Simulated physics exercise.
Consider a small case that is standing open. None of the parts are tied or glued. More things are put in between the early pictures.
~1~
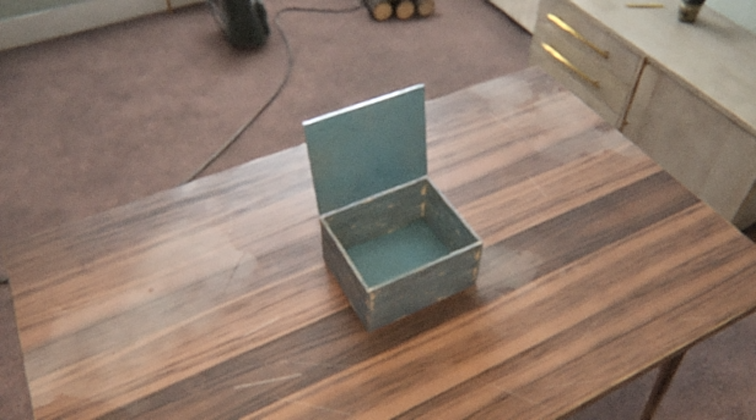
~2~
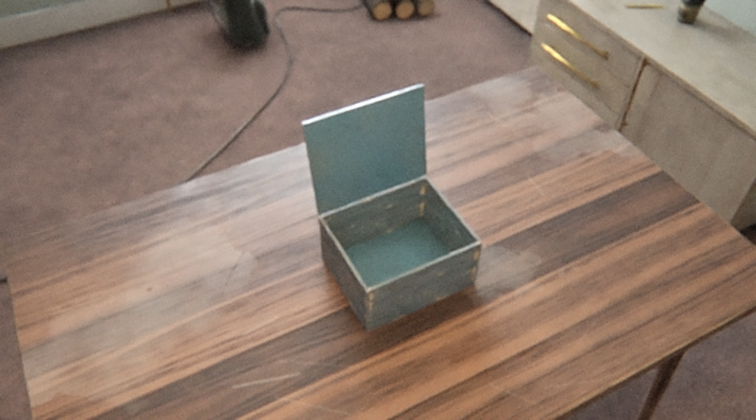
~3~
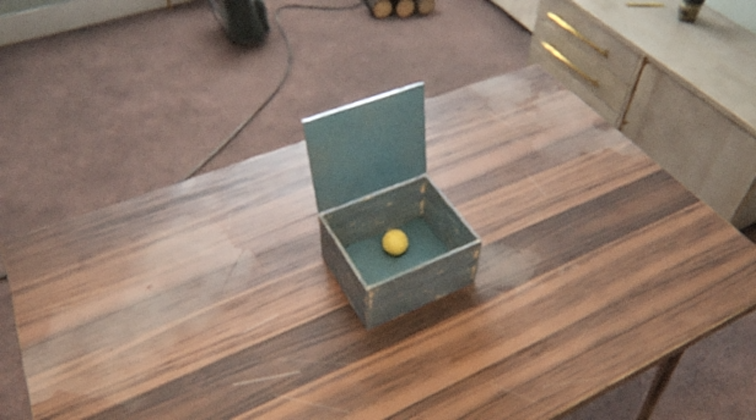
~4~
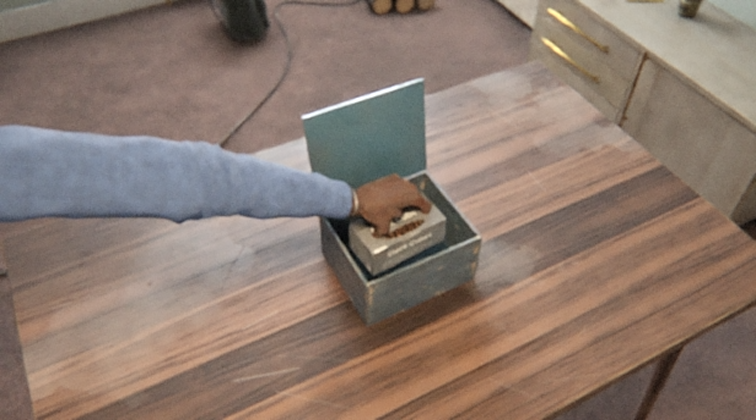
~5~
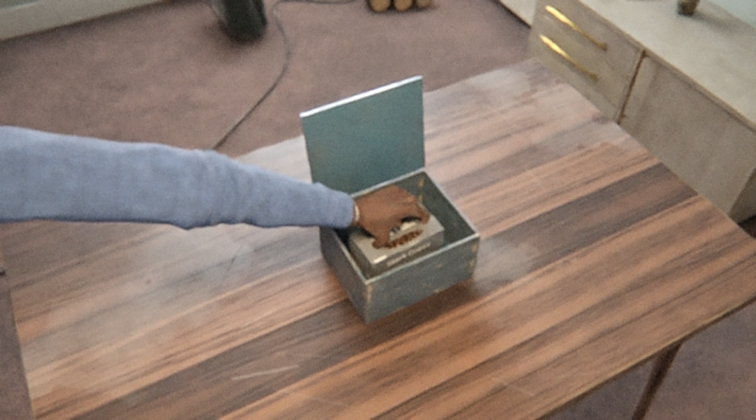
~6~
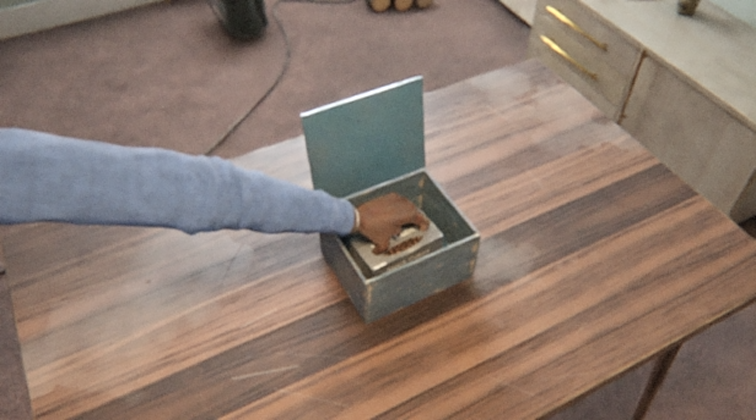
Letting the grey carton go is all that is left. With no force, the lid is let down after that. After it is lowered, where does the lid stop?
The lid lowers completely.
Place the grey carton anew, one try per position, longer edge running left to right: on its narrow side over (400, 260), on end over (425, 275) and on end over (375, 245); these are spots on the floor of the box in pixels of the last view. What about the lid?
On try one it fits down fine; on try two it won't go down; on try three it fits down fine.
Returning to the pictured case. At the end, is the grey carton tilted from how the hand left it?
As it turns out, the grey carton keeps its original angle.
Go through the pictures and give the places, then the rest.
The last thing is not in view yet, in the first frame.
The last thing is not in view yet, in the second frame.
The last thing is not in view yet; yellow lemon (395, 243), in the third frame.
Still above its spot; grey carton (397, 233), in the fourth frame.
Still above its spot; grey carton (397, 242), in the fifth frame.
In place under the hand; grey carton (396, 249), in the sixth frame.
Then, 1.20 s past the last view, lid starting down; grey carton displaced a little near (398, 269); yellow lemon displaced a little.
Then, 1.80 s past the last view, lid 41° above the rim; grey carton displaced a little near (398, 269); yellow lemon displaced a little.
Finally, lid shut; moved from the start, grey carton; yellow lemon still in place. Final places as the last picture's camera would see them, grey carton near (398, 269).
